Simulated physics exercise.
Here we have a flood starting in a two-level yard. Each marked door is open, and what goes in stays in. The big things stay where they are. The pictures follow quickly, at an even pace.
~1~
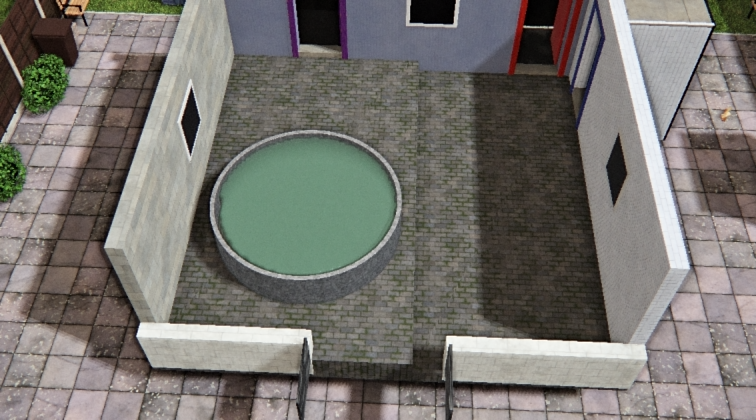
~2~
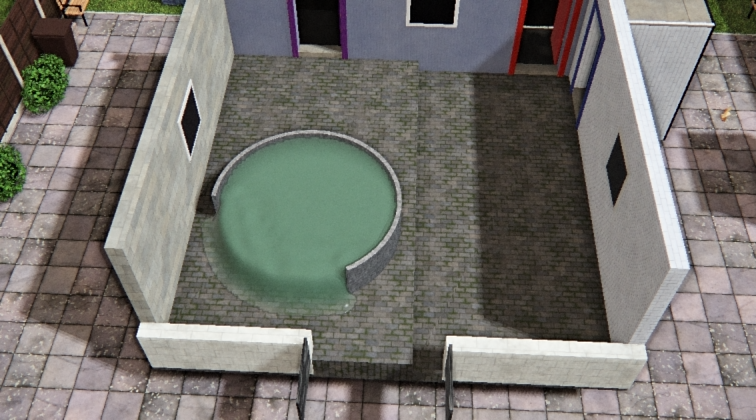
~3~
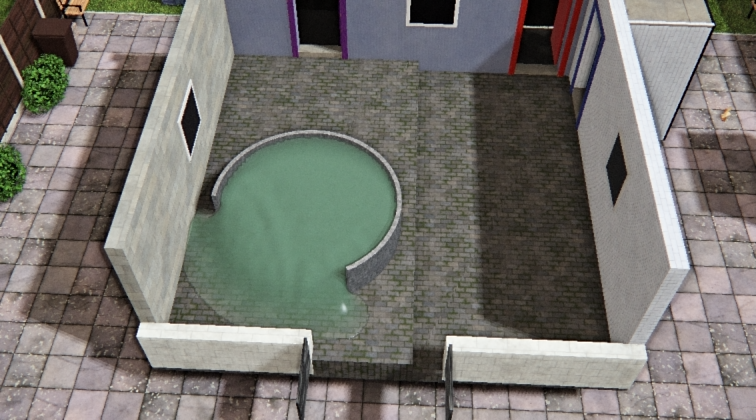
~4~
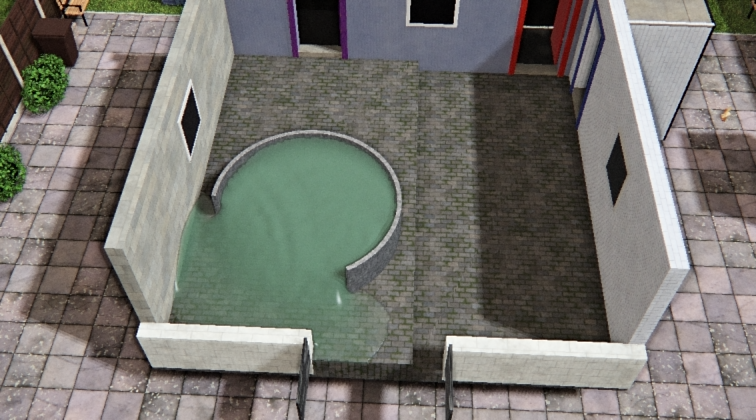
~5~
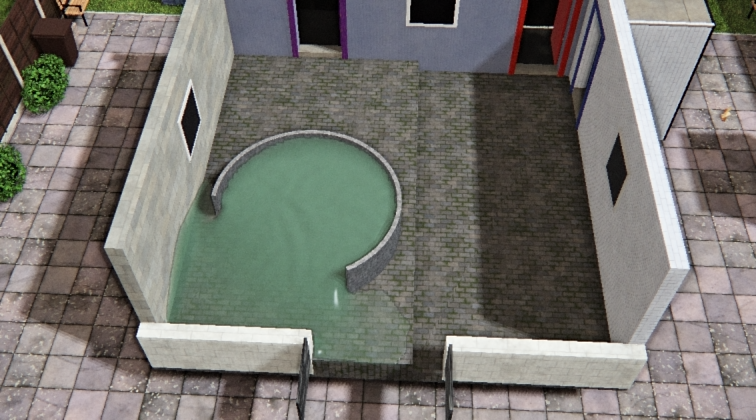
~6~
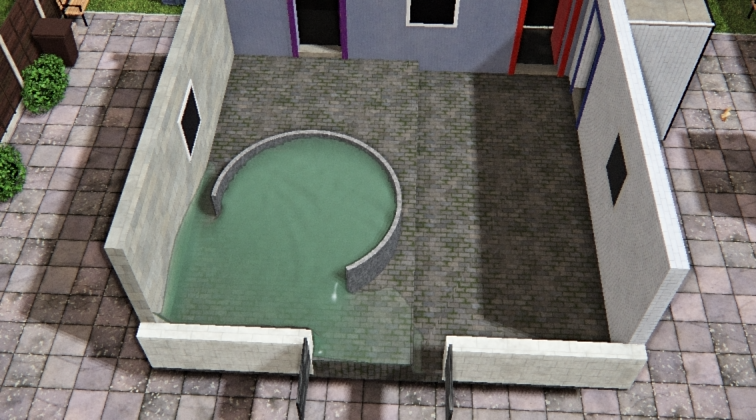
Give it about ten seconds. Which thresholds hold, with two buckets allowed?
In the end: The purple door admits no more than that; the red door admits no more than that; the blue door admits no more than that.
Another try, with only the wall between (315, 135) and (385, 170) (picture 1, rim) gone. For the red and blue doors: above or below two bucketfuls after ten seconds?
One by one: The red one passes that mark, the blue one lets more in.
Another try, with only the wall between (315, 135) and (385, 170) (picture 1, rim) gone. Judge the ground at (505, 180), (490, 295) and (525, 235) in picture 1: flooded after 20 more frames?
As listed: Awash, dry, no water.
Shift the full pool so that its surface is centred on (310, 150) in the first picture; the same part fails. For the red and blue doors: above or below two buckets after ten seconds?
One by one: The red door passes that mark, the blue door holds.
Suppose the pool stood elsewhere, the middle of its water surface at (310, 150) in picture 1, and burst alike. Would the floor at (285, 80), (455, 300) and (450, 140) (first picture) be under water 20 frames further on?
In turn: Covered, wet, free of water.
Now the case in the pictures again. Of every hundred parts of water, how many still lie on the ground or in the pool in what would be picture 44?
Roughly 76 per cent.
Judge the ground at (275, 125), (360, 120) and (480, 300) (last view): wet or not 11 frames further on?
In turn: Covered, no water, dry.
A moment on, water covers 15 % of the floor; the purple door not reached, the red door not reached, the blue door not reached.
Next, water covers 20 % of the floor; the purple door not reached, the red door not reached, the blue door not reached.
Then, water covers 45 % of the floor; the purple door wet at the sill, nothing in, the red door not reached, the blue door not reached.
Later, water covers 65 % of the floor; the purple door under two buckets in, the red door wet at the sill, nothing in, the blue door not reached.
In the end, water covers 95 % of the floor; the purple door under two buckets in, the red door wet at the sill, nothing in, the blue door wet at the sill, nothing in.
